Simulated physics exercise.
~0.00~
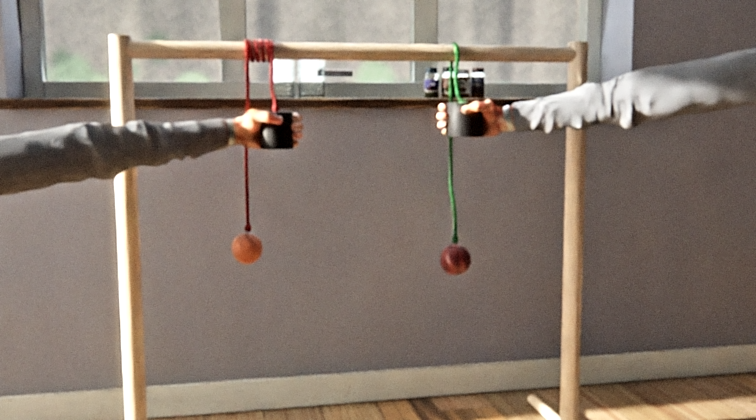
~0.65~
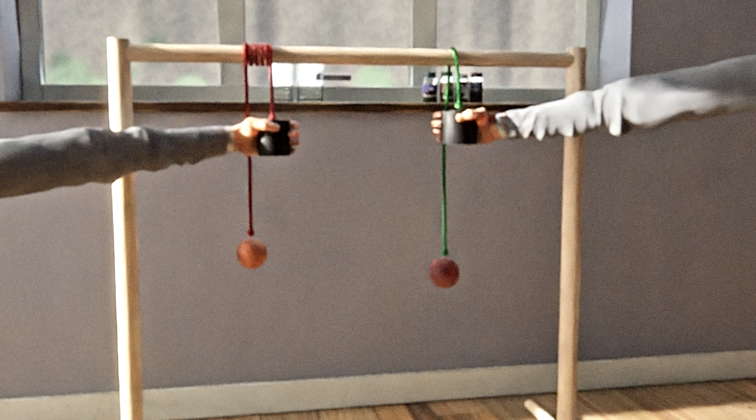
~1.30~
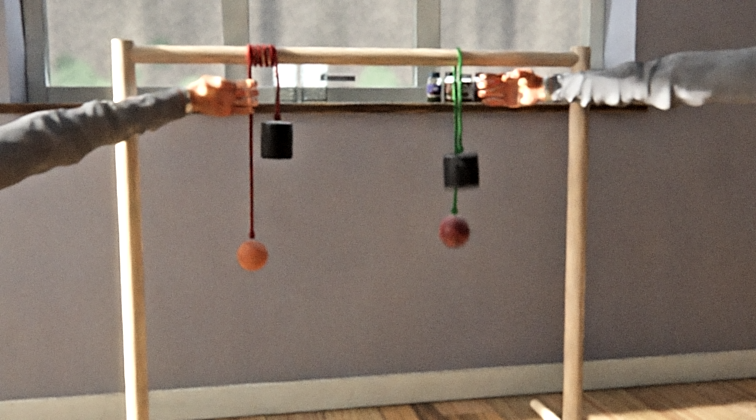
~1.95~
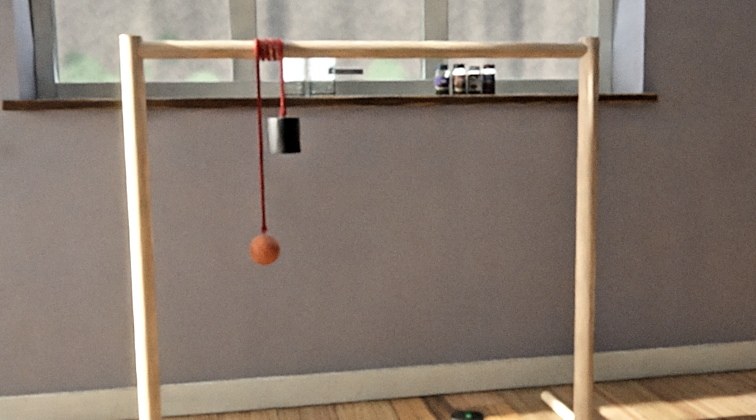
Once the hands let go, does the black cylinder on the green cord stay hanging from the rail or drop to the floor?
It drops to the floor, while the black cylinder on the red cord stays hanging.
